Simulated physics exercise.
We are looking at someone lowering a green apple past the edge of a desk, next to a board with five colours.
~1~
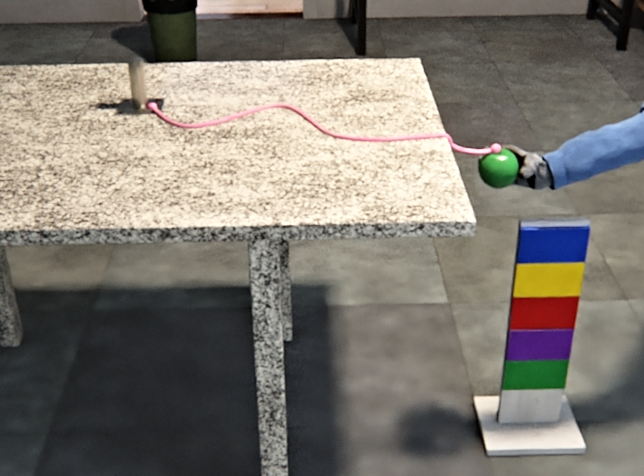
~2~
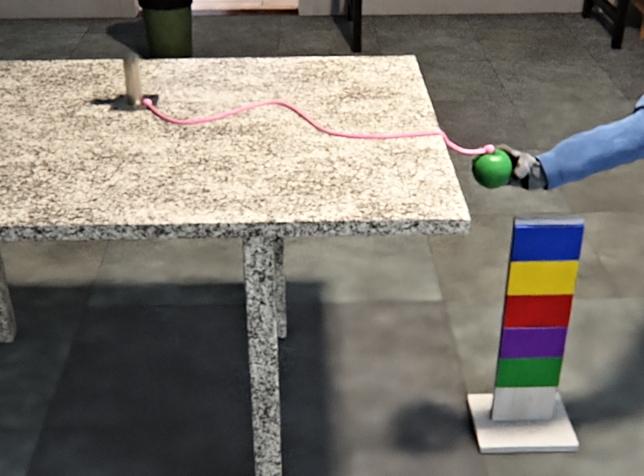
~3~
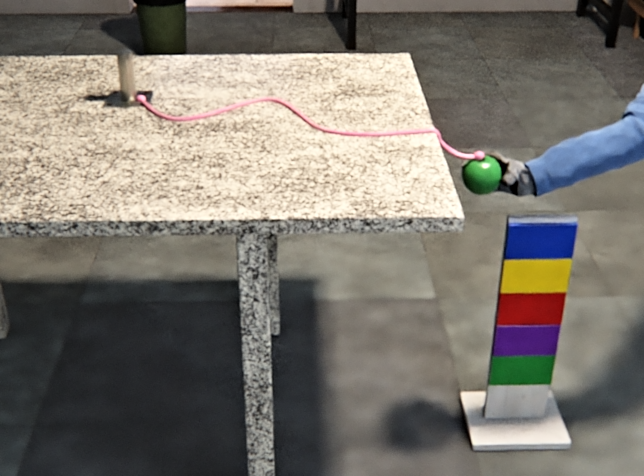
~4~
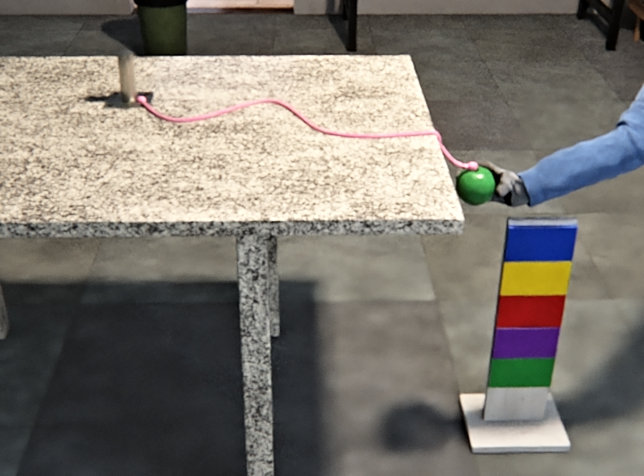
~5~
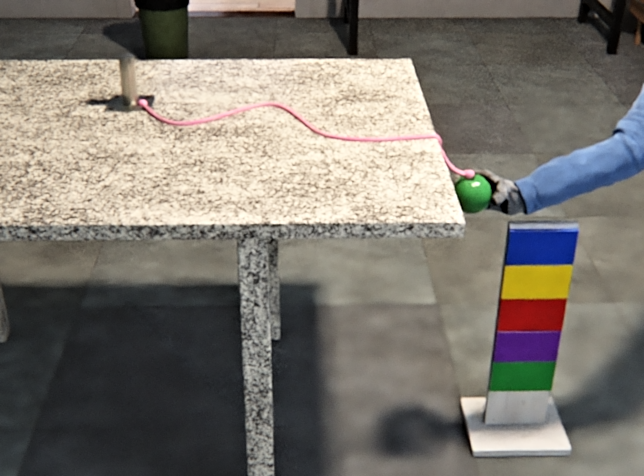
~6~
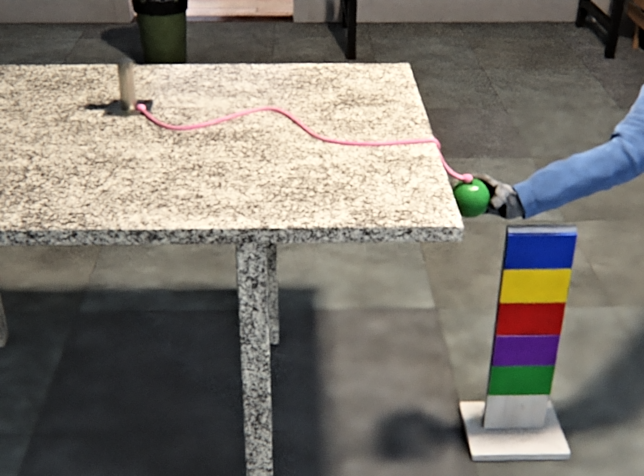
Gloved hand easing a green apple tied to a pink lead slightly left and down beside a speckled table and colour-banded post.
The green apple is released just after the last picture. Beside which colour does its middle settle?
Its middle rests at the yellow band.
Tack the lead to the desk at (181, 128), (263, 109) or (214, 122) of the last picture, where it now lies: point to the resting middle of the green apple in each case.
Near (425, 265), (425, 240) and (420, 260).
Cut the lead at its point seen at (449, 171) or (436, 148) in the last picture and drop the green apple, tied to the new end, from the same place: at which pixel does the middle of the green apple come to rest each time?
In that order: (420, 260) and (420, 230).
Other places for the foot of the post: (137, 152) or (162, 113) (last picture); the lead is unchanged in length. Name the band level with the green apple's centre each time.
In that order: Red; red.
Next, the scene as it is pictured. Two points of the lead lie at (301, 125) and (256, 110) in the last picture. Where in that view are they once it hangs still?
At (364, 127), then (295, 120).
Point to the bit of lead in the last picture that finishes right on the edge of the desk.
The one at (351, 144).
Soon after, apple near (447, 280); level with yellow.
After that, apple near (407, 269); level with yellow.
And then, apple near (412, 276); level with yellow.
In the end, apple near (430, 279); level with yellow. The yellow one.
